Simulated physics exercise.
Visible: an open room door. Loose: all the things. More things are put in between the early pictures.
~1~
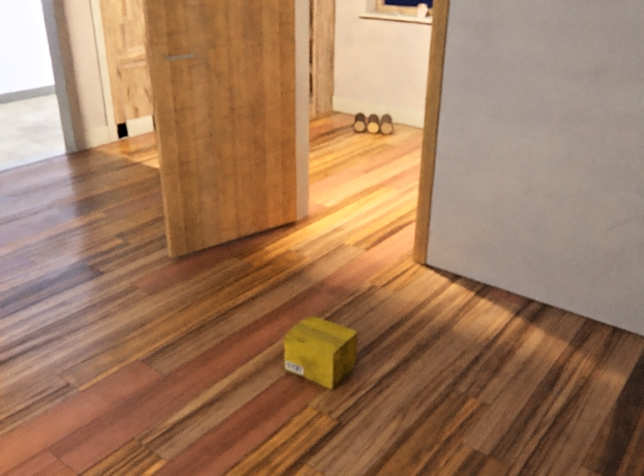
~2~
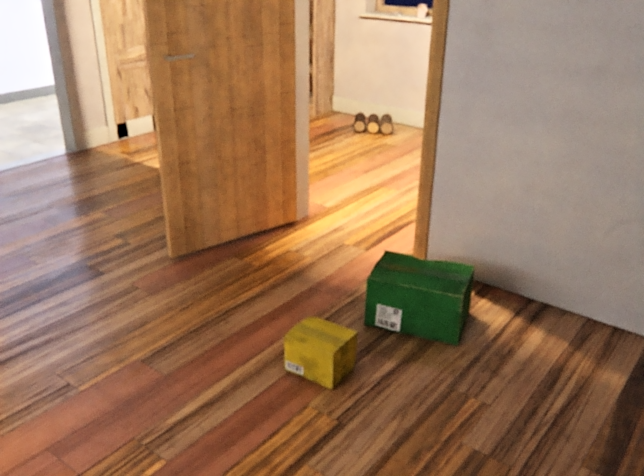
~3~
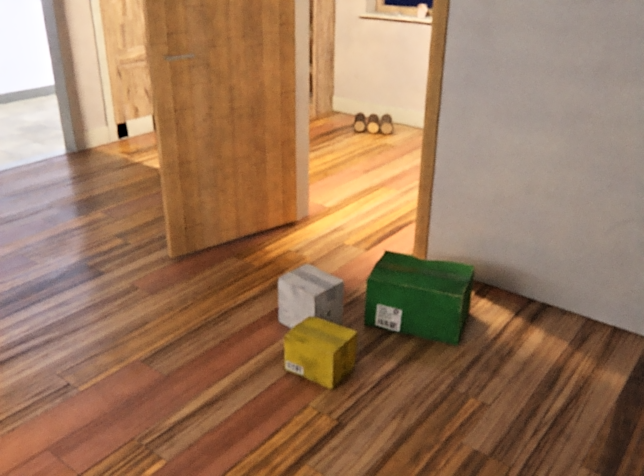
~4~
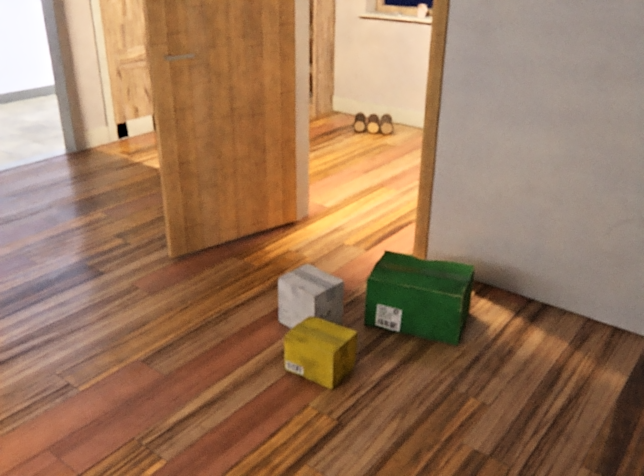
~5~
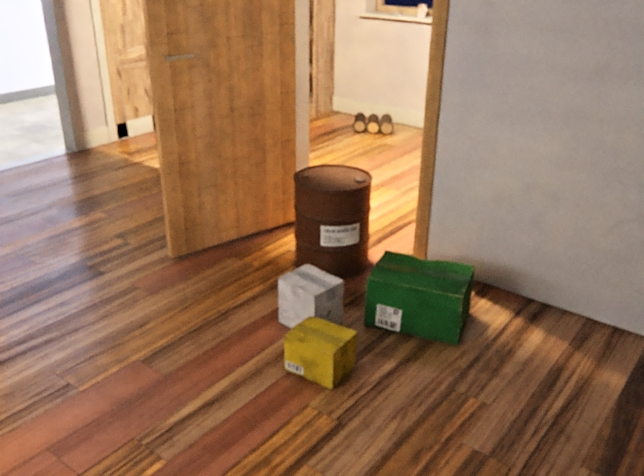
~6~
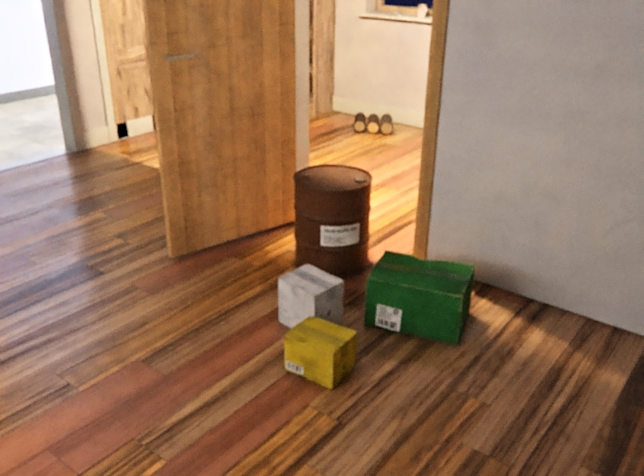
The clip opens on a wide-open wooden door and a yellow box on the plank floor. A green box appears to its right, then a white parcel just behind the yellow box, and later a brown drum behind them near the doorway. The door stays still throughout.
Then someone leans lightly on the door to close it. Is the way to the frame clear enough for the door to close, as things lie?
The door never meets its frame.
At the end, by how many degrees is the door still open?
The answer is roughly 45°.
Then, 0.50 s later than the last frame, door 90° open.
Then, 0.90 s later than the last frame, door 68° open.
Then, 1.20 s later than the last frame, door 51° open.
When it is over, door 46° open; all 4 as before. End places, in pixels of the last picture, brown drum near (343, 220).
